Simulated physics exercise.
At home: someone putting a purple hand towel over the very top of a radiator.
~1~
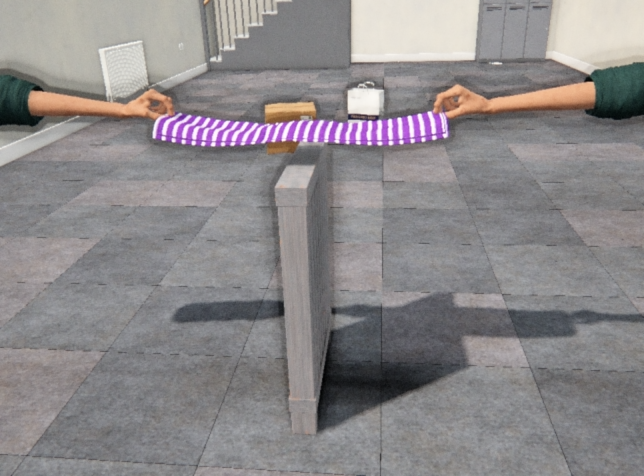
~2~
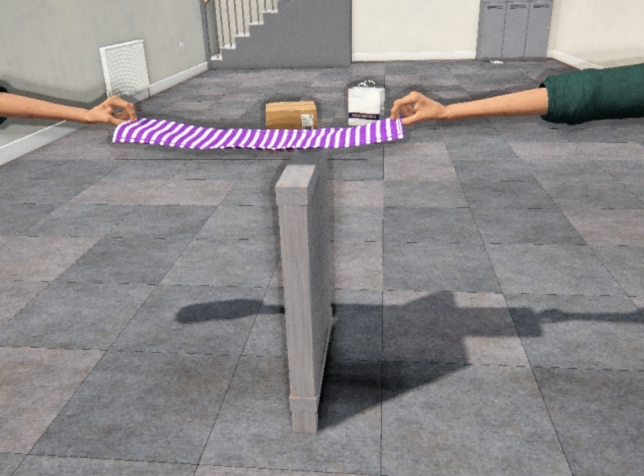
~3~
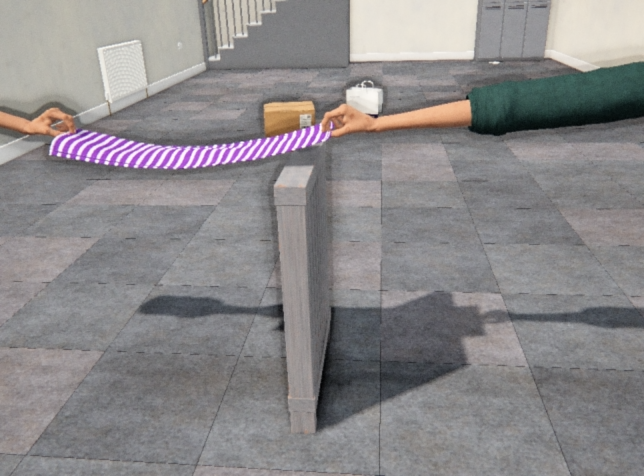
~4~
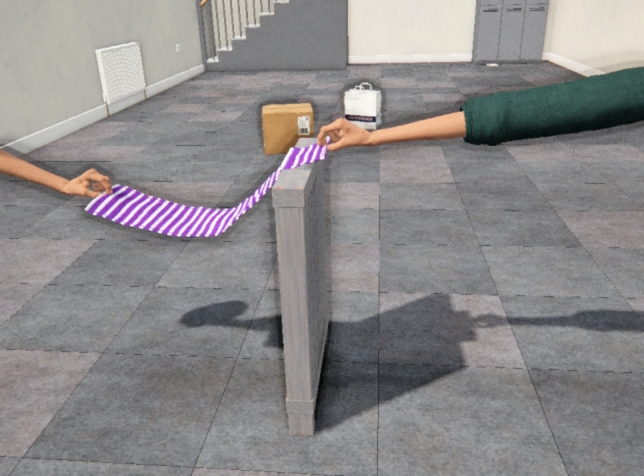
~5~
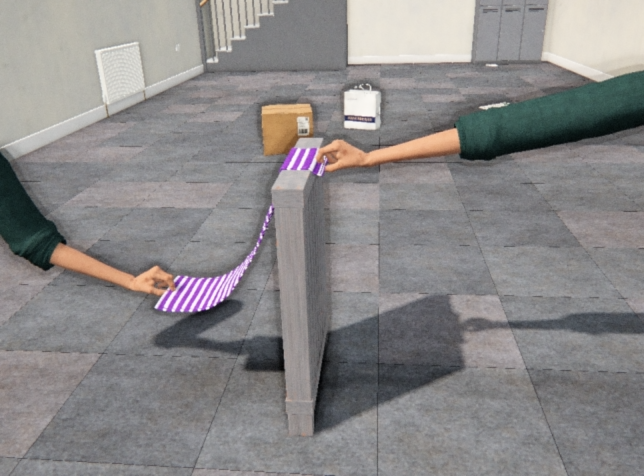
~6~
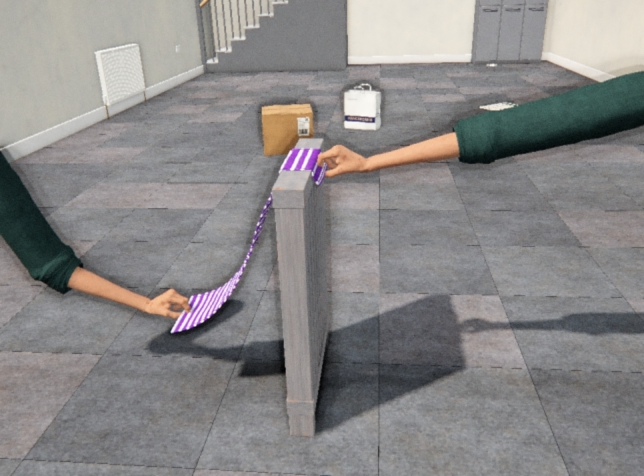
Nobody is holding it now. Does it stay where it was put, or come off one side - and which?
My prediction is it will come away on the left.
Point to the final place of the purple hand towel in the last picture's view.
You'll find it around (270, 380) in the last picture.
Then, 0.38 s after the last picture, hand towel clear of the top and falling near (265, 323).
Then, 0.66 s after the last picture, hand towel in a heap on the floor near (270, 379).
At rest, hand towel in a heap on the floor near (270, 380). The purple hand towel slips off to the left.
